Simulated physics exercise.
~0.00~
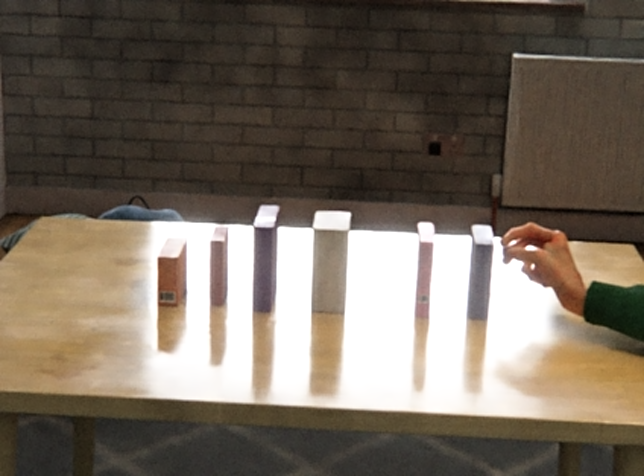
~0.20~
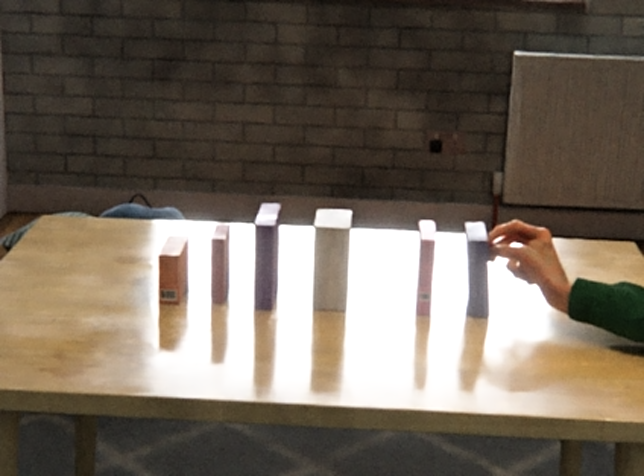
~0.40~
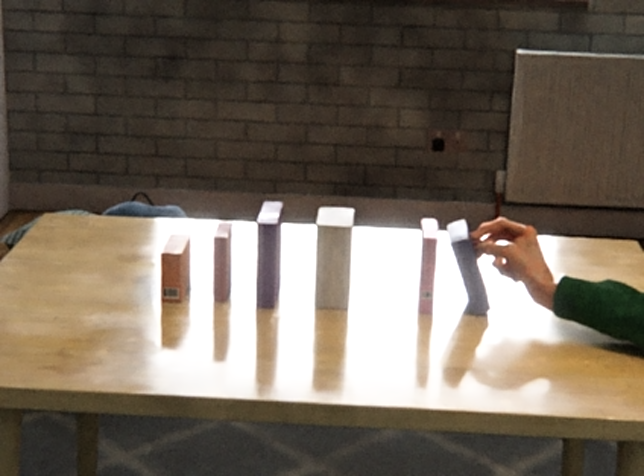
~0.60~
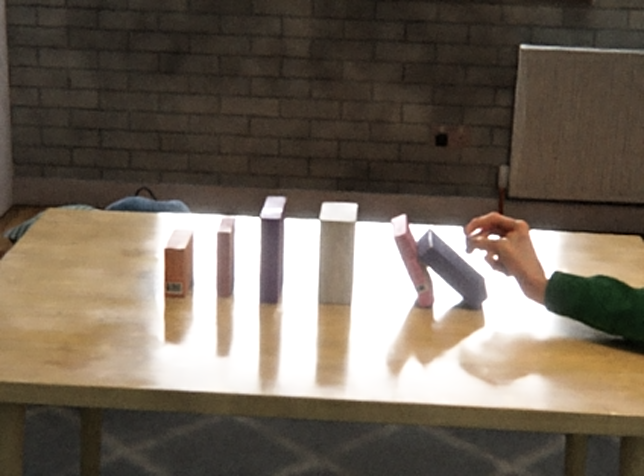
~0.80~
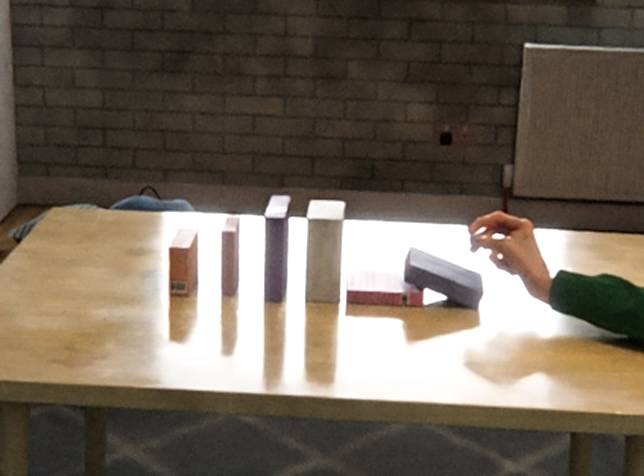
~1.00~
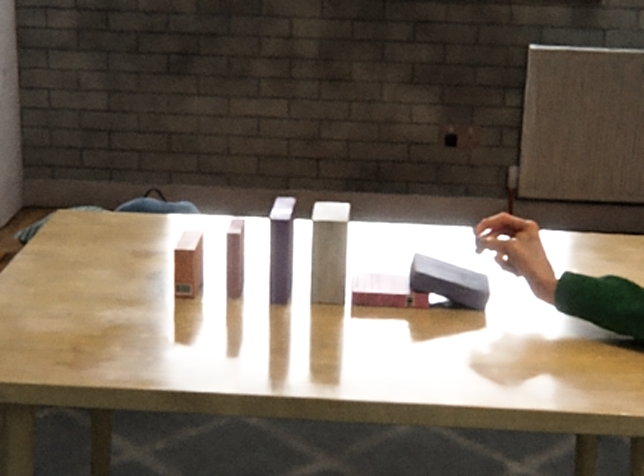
A hand tips the blue block left, toppling the pink packet, while four others stay upright.
